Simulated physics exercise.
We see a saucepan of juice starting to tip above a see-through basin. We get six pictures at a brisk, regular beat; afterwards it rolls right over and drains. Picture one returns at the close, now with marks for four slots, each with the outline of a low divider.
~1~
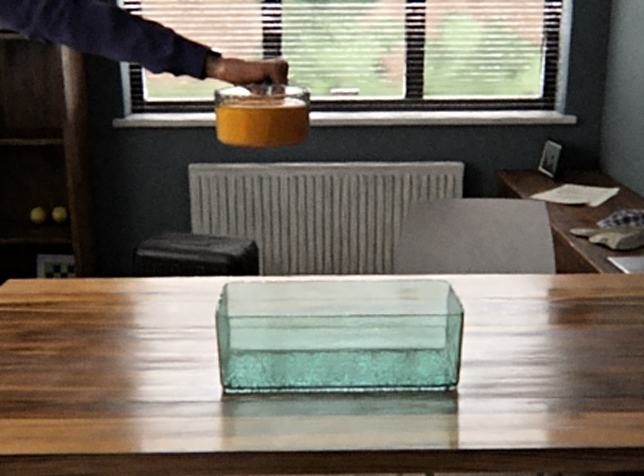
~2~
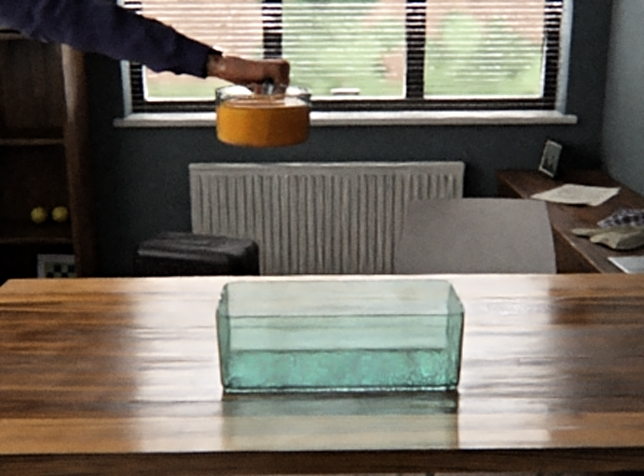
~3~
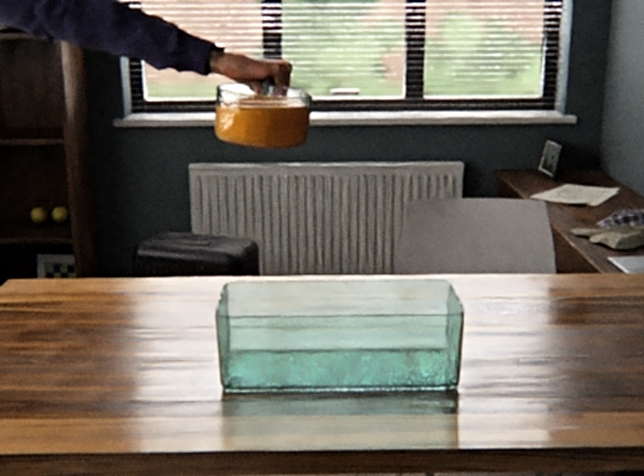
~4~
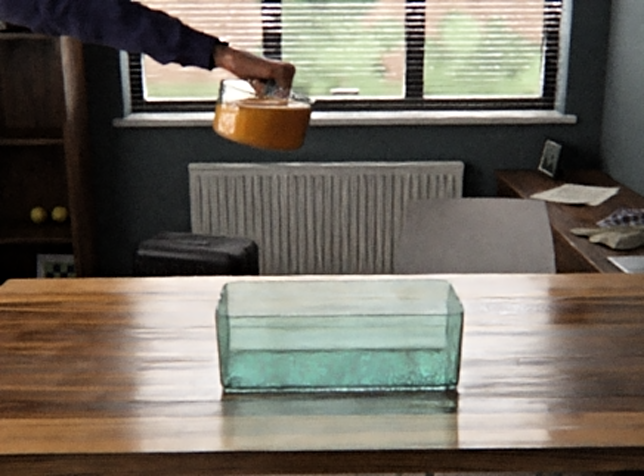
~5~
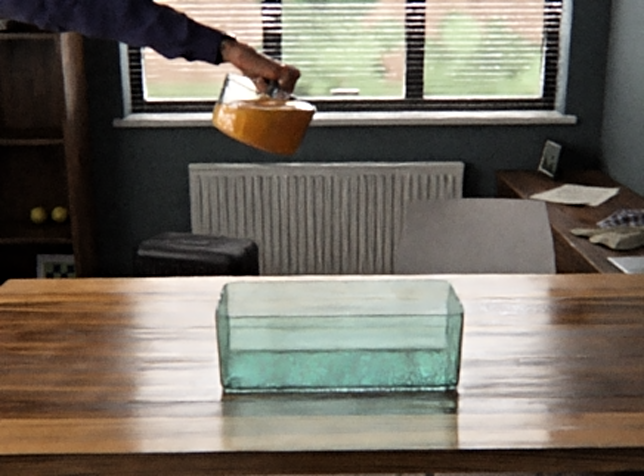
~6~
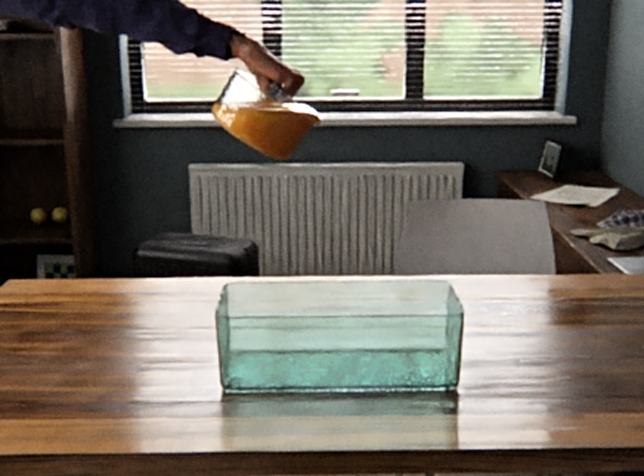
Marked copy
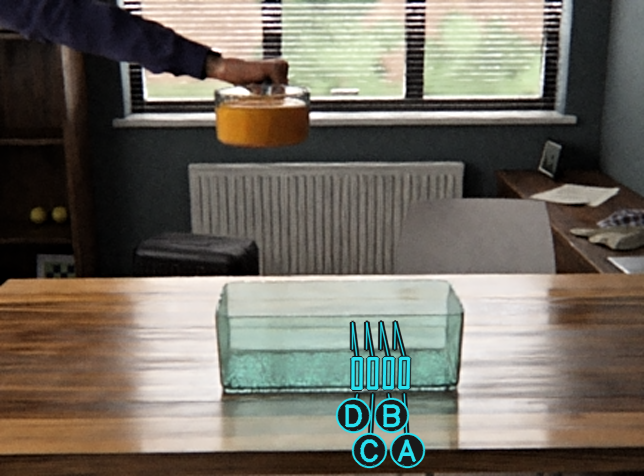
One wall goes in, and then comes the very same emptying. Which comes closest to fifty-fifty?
Slot C.
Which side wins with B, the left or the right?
The left one.
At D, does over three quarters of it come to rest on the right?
No, it does not.
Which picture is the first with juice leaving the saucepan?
Picture 6.
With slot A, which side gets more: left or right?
The left one.
On the marked copy, A at (404, 393); B at (388, 393); C at (372, 394); D at (357, 394).
With A, about 89 % ends left of the wall and 5 % right of it; 5 % is lost outside.
With B, about 76 % ends left of the wall and 19 % right of it; 5 % is lost outside.
With C, about 50 % ends left of the wall and 46 % right of it; 3 % is lost outside.
With D, about 31 % ends left of the wall and 66 % right of it; 4 % is lost outside.
